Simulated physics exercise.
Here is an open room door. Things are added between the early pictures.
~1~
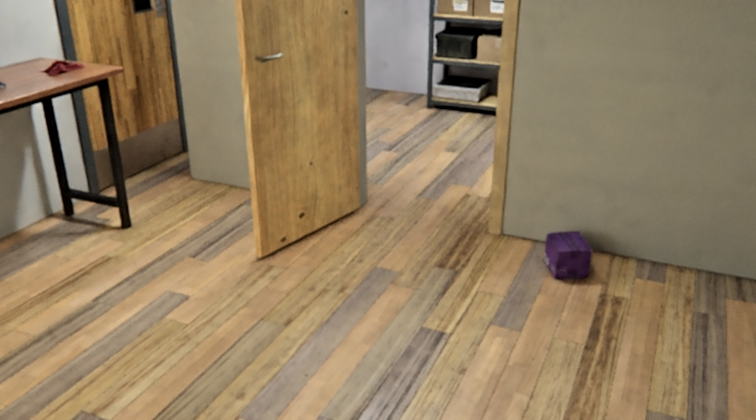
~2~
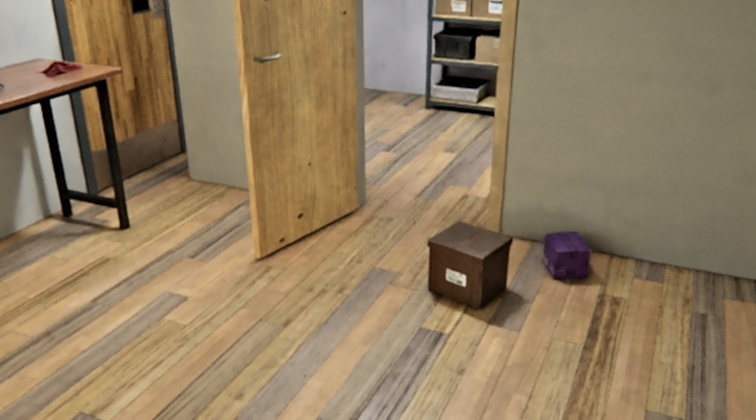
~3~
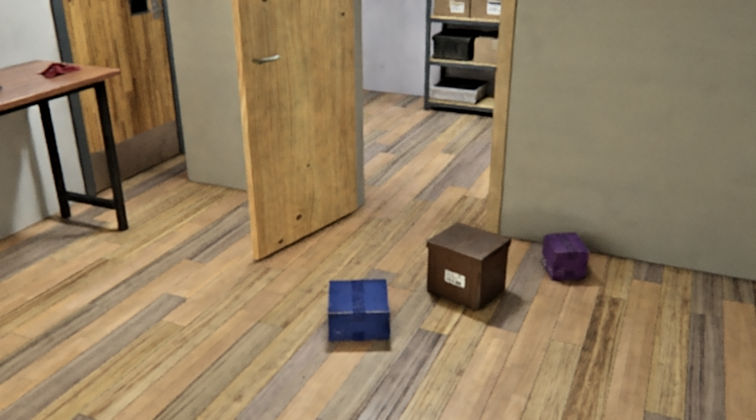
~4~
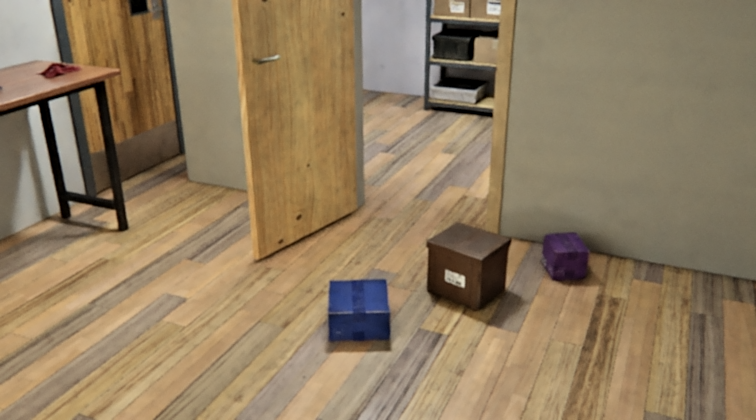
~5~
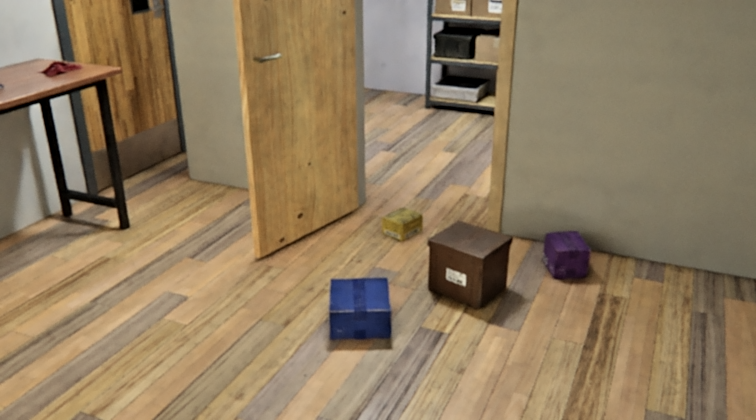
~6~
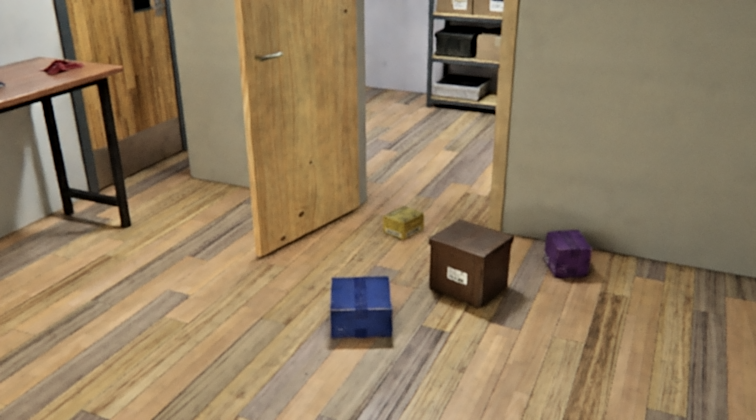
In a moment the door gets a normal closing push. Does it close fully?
Here the door reaches the frame.
Then, 0.90 s on from there, door at 78°.
Then, 1.60 s on from there, door at 40°; yellow box shifted a little near (407, 222).
Then, 1.90 s on from there, door at 24°; yellow box shifted about its own width near (422, 218).
Then, 2.20 s on from there, door at 8°; yellow box shifted about its own width near (432, 210).
In the end, door at 0°; moved from the start, yellow box; the other 3 unmoved. At the end, from the last picture's camera, yellow box near (437, 205).
